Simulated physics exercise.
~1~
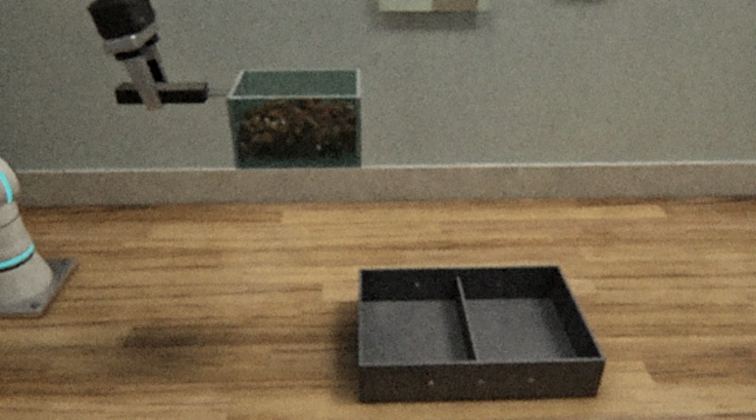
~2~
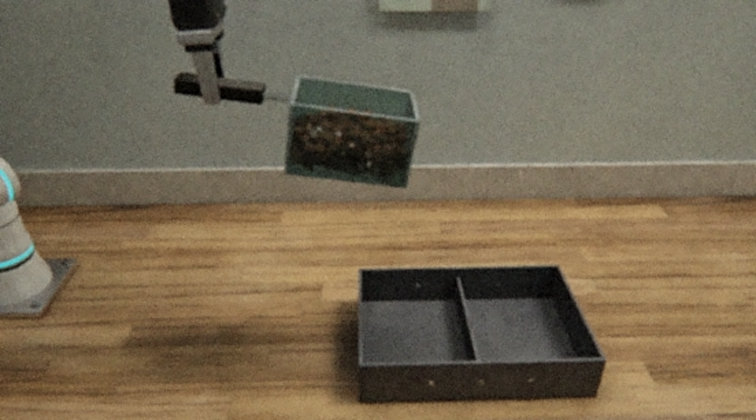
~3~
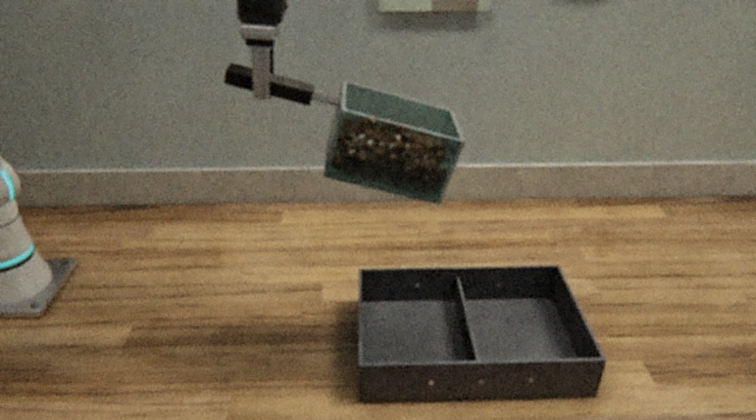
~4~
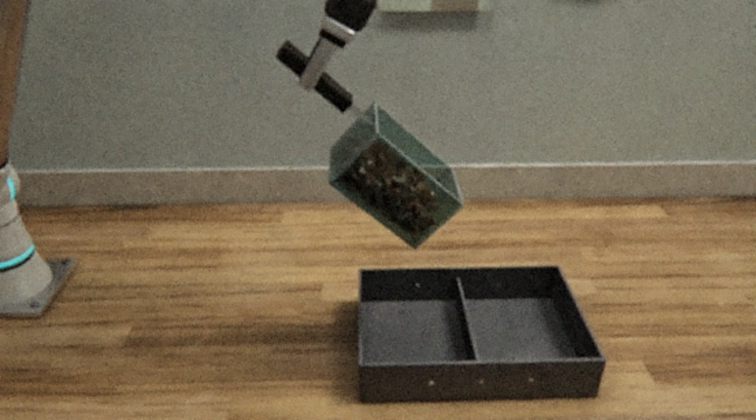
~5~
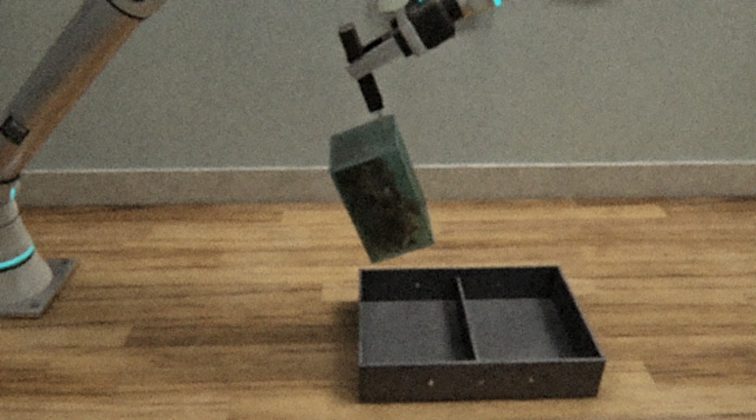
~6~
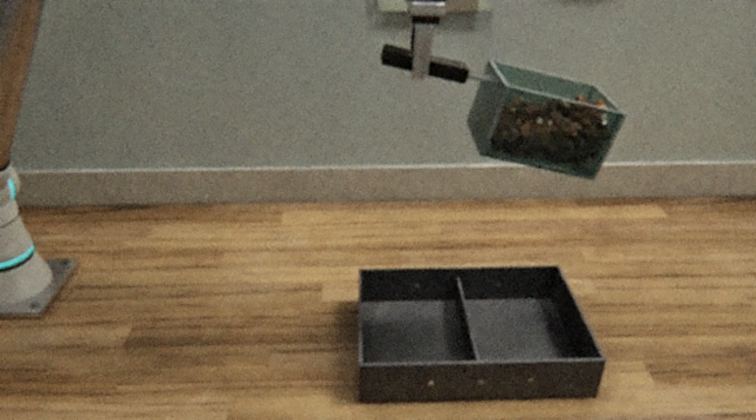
At the start, a robot arm holds a clear, greenish box partly filled with small brown pieces, up and to the left of a dark, divided crate on a wooden floor. The arm carries the box to the right and begins to tip its far end downward. The tilt then steepens, and the pieces slump toward the lower end as the box hangs steeply above the crate. Next, the arm swings the box farther right and raises it, easing it back to a slight tilt. It ends with the pieces still in the box and the crate empty.
